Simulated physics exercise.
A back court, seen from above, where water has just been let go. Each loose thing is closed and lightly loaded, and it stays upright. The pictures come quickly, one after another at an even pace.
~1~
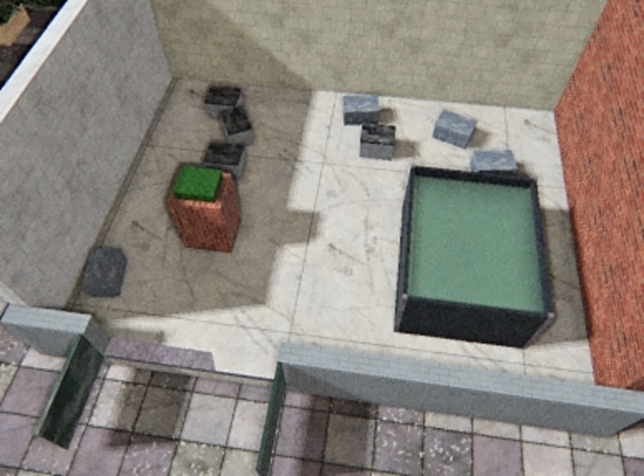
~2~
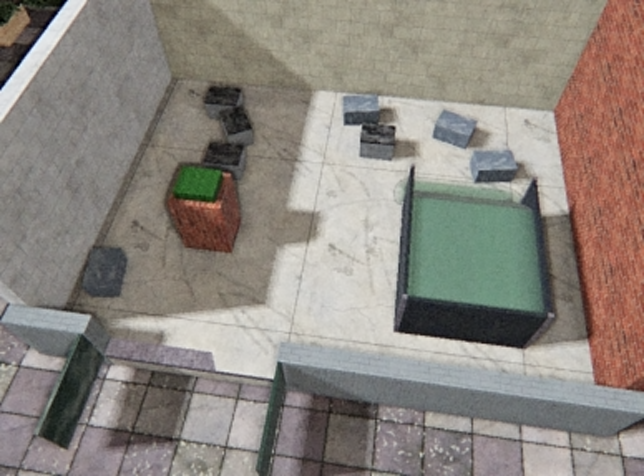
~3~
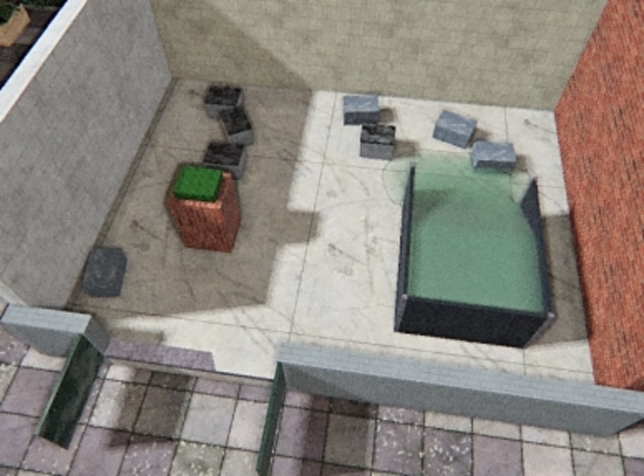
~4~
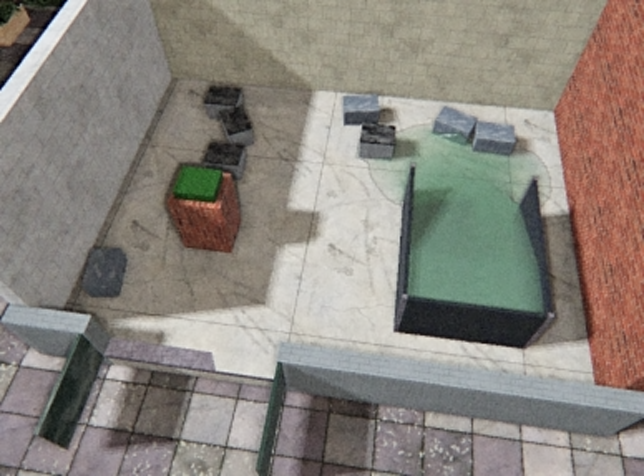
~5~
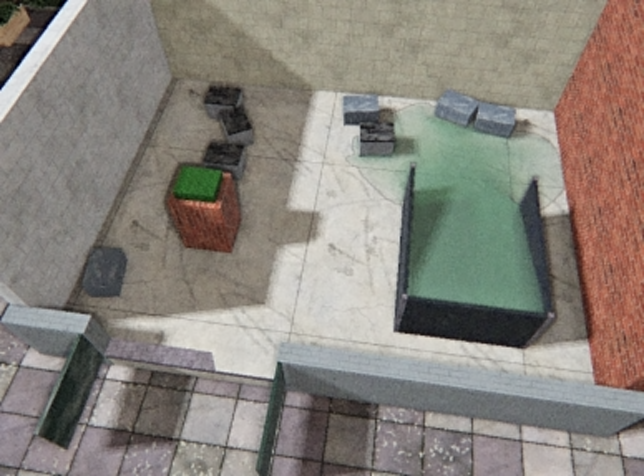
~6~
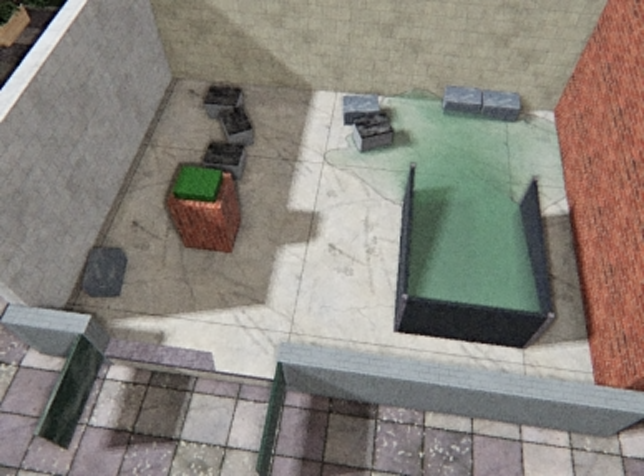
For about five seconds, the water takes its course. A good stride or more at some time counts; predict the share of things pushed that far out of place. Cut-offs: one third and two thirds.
Two thirds or more.
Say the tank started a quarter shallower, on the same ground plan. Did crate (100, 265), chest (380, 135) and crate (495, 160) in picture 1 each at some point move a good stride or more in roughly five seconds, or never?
Result by item: Didn't cover it; covered it; covered it.
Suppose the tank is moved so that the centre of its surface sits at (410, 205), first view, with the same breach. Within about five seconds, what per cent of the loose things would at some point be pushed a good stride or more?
Roughly 100 in a hundred.
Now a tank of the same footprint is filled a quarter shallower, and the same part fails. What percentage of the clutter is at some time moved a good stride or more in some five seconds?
90 per cent or so.
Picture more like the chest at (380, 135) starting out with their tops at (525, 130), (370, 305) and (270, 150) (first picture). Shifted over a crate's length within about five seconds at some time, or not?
Outcome per entry: Knocked aside / stays where it is / knocked aside.
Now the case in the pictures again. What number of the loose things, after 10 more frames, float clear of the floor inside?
The figure is 4.
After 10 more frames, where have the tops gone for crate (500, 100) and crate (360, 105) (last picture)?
About (543, 93) and (238, 77).
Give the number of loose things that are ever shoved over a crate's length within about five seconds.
The total is 8.
A moment on, 3 of 8 are well off their spots; 2 afloat.
Next, 4 of 8 are well off their spots; 4 afloat.
Later, 7 of 8 are well off their spots; 5 afloat.
In the end, 8 of 8 are well off their spots, and 8 have been at some point; 7 afloat.
